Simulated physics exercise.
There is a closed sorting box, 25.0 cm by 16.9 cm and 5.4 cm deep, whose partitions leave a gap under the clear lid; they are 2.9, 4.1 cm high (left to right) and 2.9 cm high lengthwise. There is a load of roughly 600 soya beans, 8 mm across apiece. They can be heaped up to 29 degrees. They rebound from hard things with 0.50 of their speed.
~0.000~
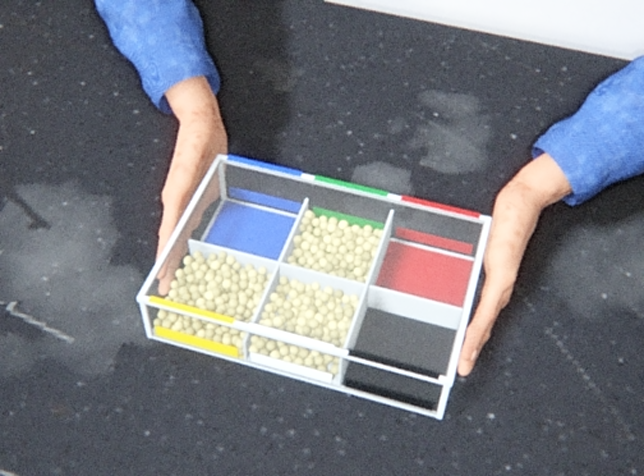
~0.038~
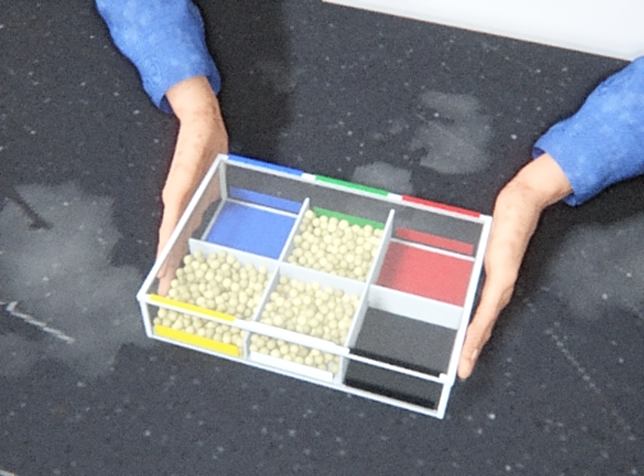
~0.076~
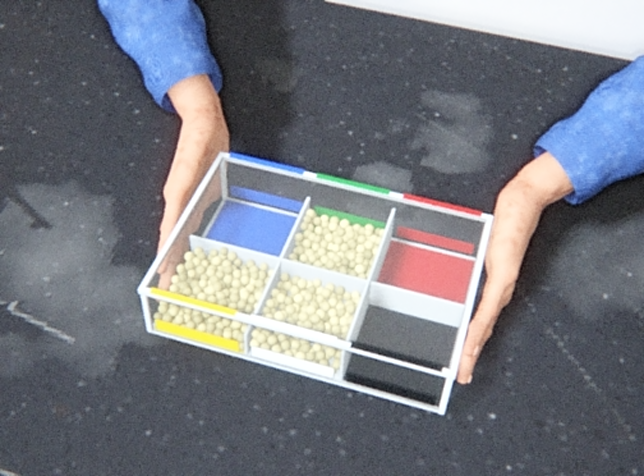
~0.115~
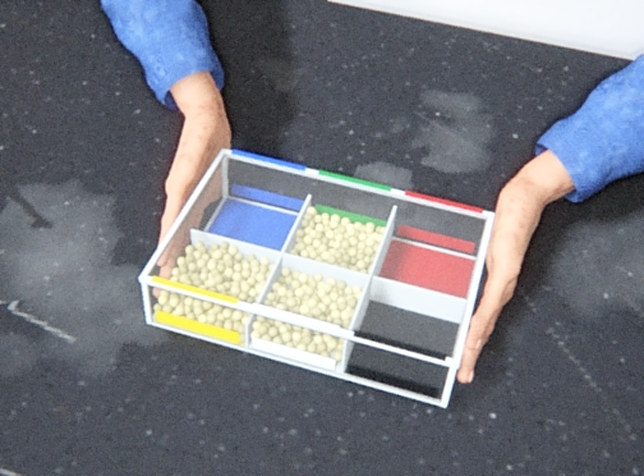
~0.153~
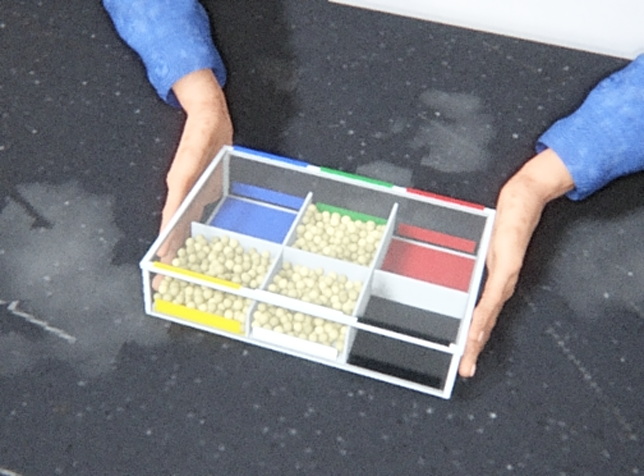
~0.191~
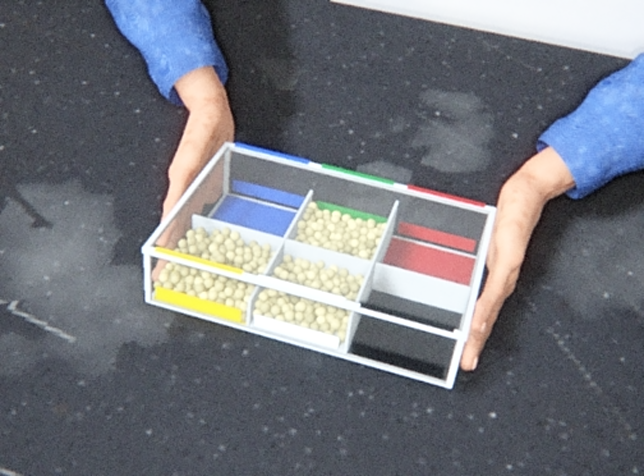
Above a dark speckled surface, two hands slightly tilt a clear-lidded divided box of pale beans.
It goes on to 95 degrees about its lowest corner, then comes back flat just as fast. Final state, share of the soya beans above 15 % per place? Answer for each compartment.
At the end, red: Does not clear the bar; blue: Clears the bar; green: Clears the bar; yellow: Does not clear the bar; white: Does not clear the bar; black: Does not clear the bar.
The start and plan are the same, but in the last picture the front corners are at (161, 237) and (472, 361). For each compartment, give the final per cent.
Each compartment ends with, in per cent, red 10, blue 0, green 60, yellow 5, white 25 and black 0.
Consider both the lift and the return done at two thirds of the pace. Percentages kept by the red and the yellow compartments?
The red compartment would end with 5 per cent and the yellow compartment with 5 per cent.
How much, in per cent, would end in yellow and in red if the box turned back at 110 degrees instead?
Then yellow would get 0 per cent and red 5 per cent.
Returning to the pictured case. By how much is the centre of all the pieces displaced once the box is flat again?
It shifts some 6.5 cm.
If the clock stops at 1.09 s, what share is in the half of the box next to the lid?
40 %.
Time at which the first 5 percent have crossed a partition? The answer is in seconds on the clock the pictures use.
I'd put it at about 0.85 seconds on the clock.
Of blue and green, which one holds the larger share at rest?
The larger amount is in the green one.
Then, at 1.09 s, tilt 95 degrees; blue 20 %, green 40 %, yellow 20 %, white 20 %.
Then, at 1.69 s, tilt 43 degrees; red 5 %, blue 30 %, green 55 %, yellow 5 %, white 5 %.
Then, at 2.34 s, tilt 0 degrees; red 5 %, blue 35 %, green 55 %, yellow 5 %, white 5 %.
By 3.2 s all is still; red 5 %, blue 35 %, green 55 %, yellow 5 %, white 5 %, black 0 %.
